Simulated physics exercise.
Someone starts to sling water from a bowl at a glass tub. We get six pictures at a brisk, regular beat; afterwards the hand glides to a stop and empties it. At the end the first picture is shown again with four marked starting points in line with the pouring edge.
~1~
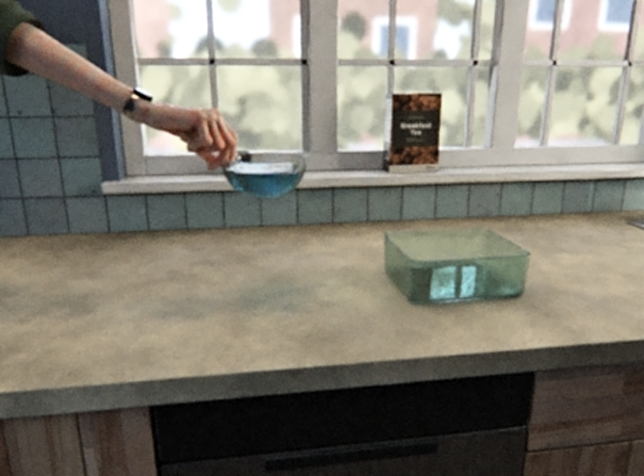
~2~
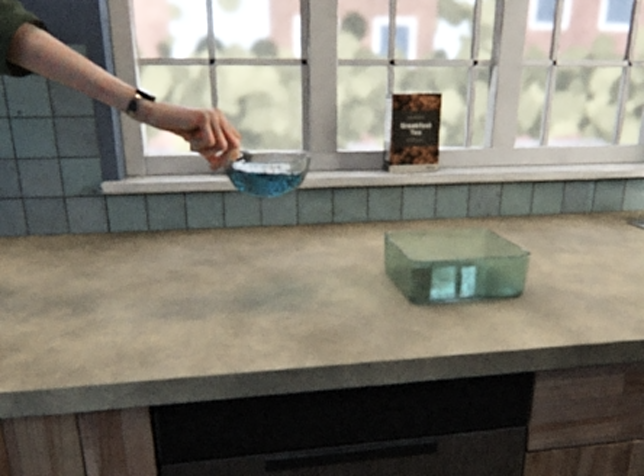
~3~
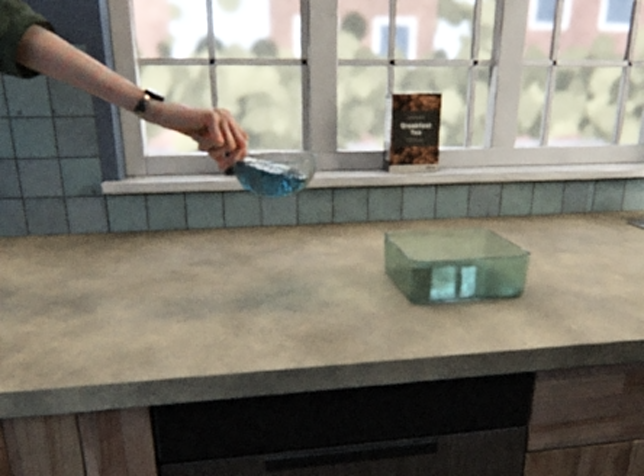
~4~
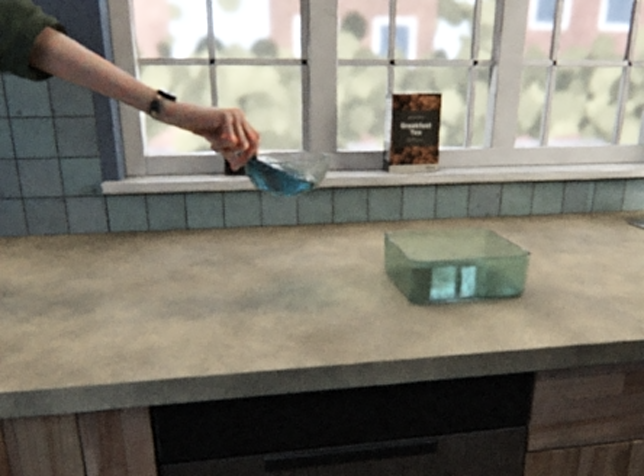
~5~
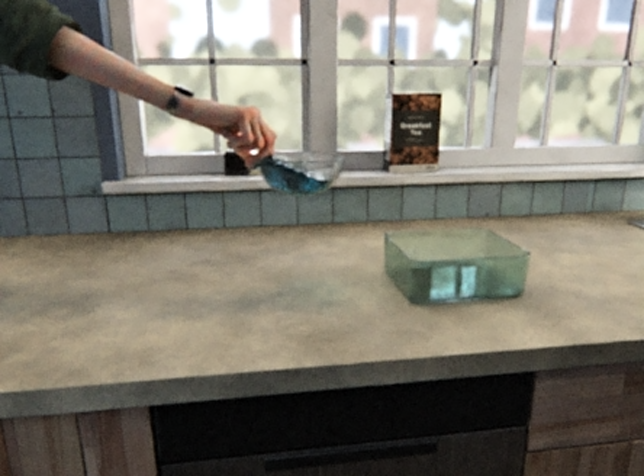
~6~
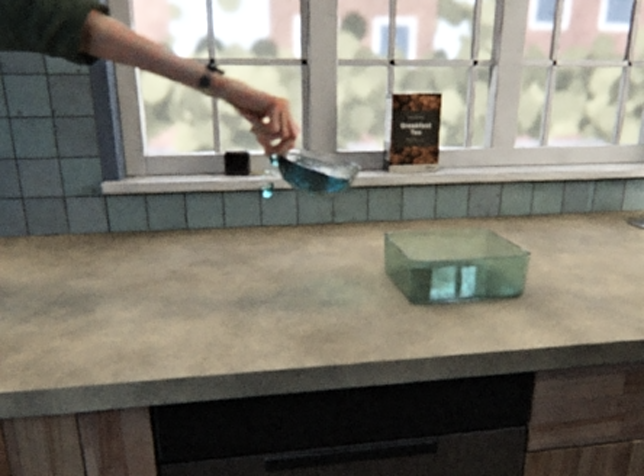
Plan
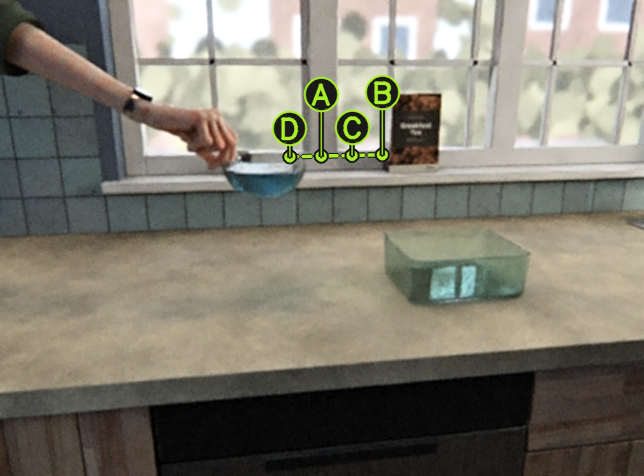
A hand holding a clear bowl of blue water moves a short way to the right above a counter, where a greenish glass tub sits. The water sloshes and tilts in the bowl, then the bowl tips slightly and a few blue drops fall from its left side, beneath the hand.
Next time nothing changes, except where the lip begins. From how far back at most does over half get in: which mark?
Go for D.
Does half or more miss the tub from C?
No.
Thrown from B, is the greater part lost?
No, not at all.
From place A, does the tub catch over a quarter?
Yes, it does.
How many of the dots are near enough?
All of the four.
In lime, A at (321, 156); B at (382, 154); C at (352, 155); D at (289, 156).
If A is chosen, about 70 % lands in the tub, 8 % falls short and 22 % goes beside or beyond.
If B is chosen, about 66 % lands in the tub, 5 % falls short and 29 % goes beside or beyond.
If C is chosen, about 80 % lands in the tub, 10 % falls short and 10 % goes beside or beyond.
If D is chosen, about 62 % lands in the tub, 24 % falls short and 14 % goes beside or beyond.
